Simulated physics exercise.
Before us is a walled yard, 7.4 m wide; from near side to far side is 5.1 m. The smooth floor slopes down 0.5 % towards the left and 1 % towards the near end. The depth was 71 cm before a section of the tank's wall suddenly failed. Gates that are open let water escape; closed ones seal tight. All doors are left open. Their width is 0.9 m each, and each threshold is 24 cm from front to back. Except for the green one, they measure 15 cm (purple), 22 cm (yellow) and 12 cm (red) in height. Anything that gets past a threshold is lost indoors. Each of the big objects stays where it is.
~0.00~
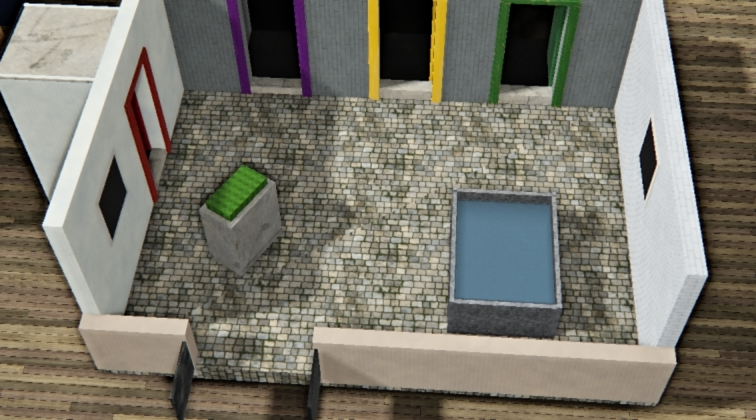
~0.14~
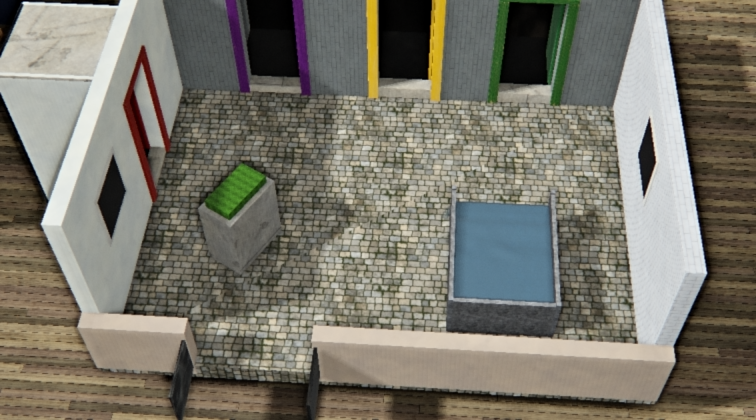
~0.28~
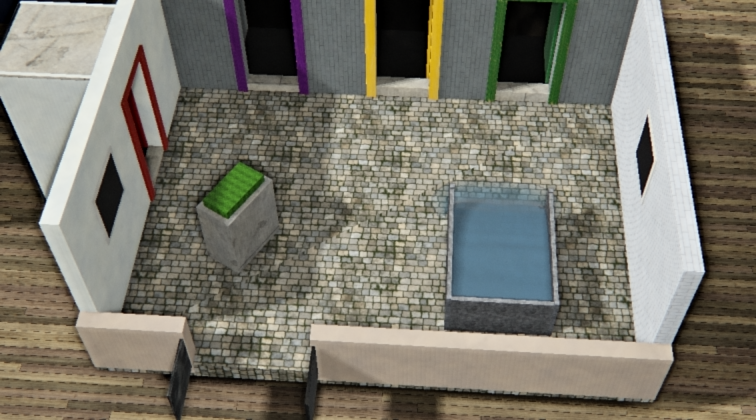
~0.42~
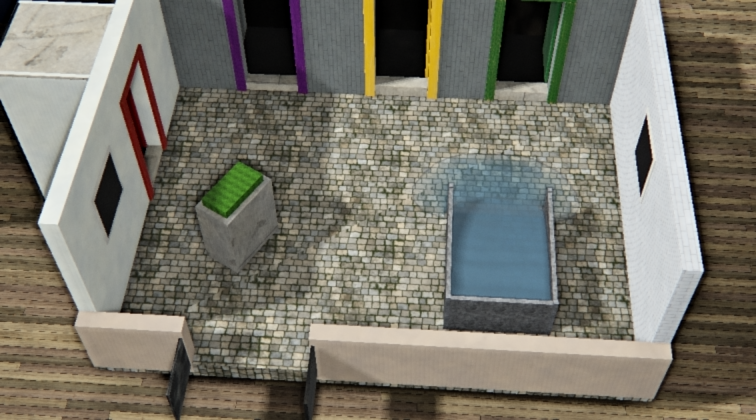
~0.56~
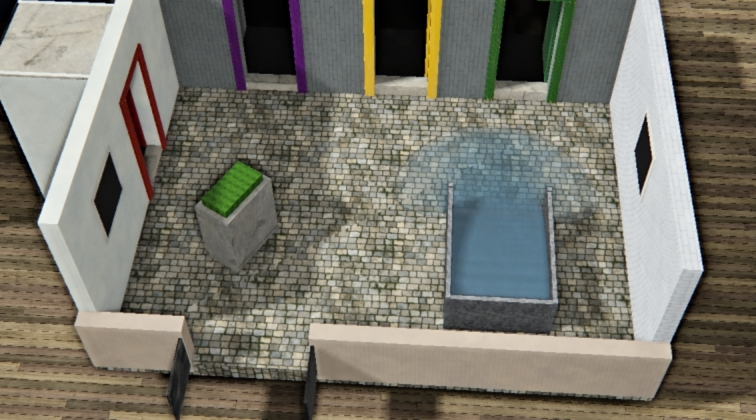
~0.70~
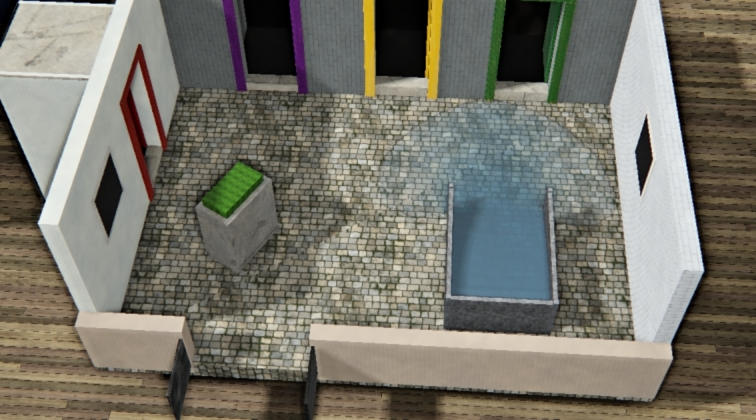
A walled yard with a cobbled floor held a gray tank of blue water, whose far side gave way, and the water poured out and fanned across the stones toward the green doorway.
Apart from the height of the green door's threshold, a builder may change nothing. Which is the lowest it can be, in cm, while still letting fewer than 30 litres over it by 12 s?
No lower than about 25 cm.
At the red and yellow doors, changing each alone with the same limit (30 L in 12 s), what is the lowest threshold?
Some 7.5 cm for red, some 13.5 cm for yellow.
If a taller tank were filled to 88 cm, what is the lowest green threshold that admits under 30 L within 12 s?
A step of about 33 cm does it.
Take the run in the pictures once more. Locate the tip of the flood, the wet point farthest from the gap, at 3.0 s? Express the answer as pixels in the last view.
(180, 89).
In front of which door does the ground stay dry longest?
Last in order comes the red door.
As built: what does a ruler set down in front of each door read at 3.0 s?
Door by door, in centimetres - purple 7, yellow 15, green 23, red 0.
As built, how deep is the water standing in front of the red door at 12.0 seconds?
You'd measure close to 5.5 cm there.
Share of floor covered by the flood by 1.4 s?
Near 30 per cent is wet.
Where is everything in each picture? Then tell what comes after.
The tank at (504, 249) is whole and still, 71 cm deep; the green door at (531, 61) is dry, in the first frame.
Water pours out on the far side and has run 0.3 m, to a hidden place; about 6 cm deep outside, 71 cm at the back, in the second frame.
The gap is on the far side, the front 0.8 m out at (479, 184); the back of the tank holds 71 cm, in the third frame.
The gap is on the far side, the front 1.3 m out at (478, 157); the back of the tank holds 70 cm, in the fourth frame.
Water pours out on the far side and has run 1.9 m, to (485, 129); about 7 cm deep outside, 62 cm at the back, in the fifth frame.
The front is at (472, 106), 2.4 m from the gap on the far side; 6.1 m2 of floor is wet, 60 cm left at the back; 0.2 m in a straight line remain to the green door at (527, 57), in the sixth frame.
After 1.4 s water covers 30 % of the floor, deepest (34 cm) near (482, 101); 33 cm at the green door, 21 litres in over its 21 cm threshold.
After 3.0 s water covers 40 % of the floor, deepest (24 cm) near (599, 106); 23 cm at the green door, 69 litres in over its 21 cm threshold.
After 12.0 s water covers 90 % of the floor, deepest (11 cm) near (113, 344); 1 cm at the green door, 73 litres in over its 21 cm threshold.
At the green door as built, the water arrived by 0.8 s and peaked near 33 cm at 1.6 s.
With a threshold of 20.5 cm, 79 litres would have come in within the 12 s; with 27.5 cm, 18 litres. So under 30 litres takes about 25 cm.
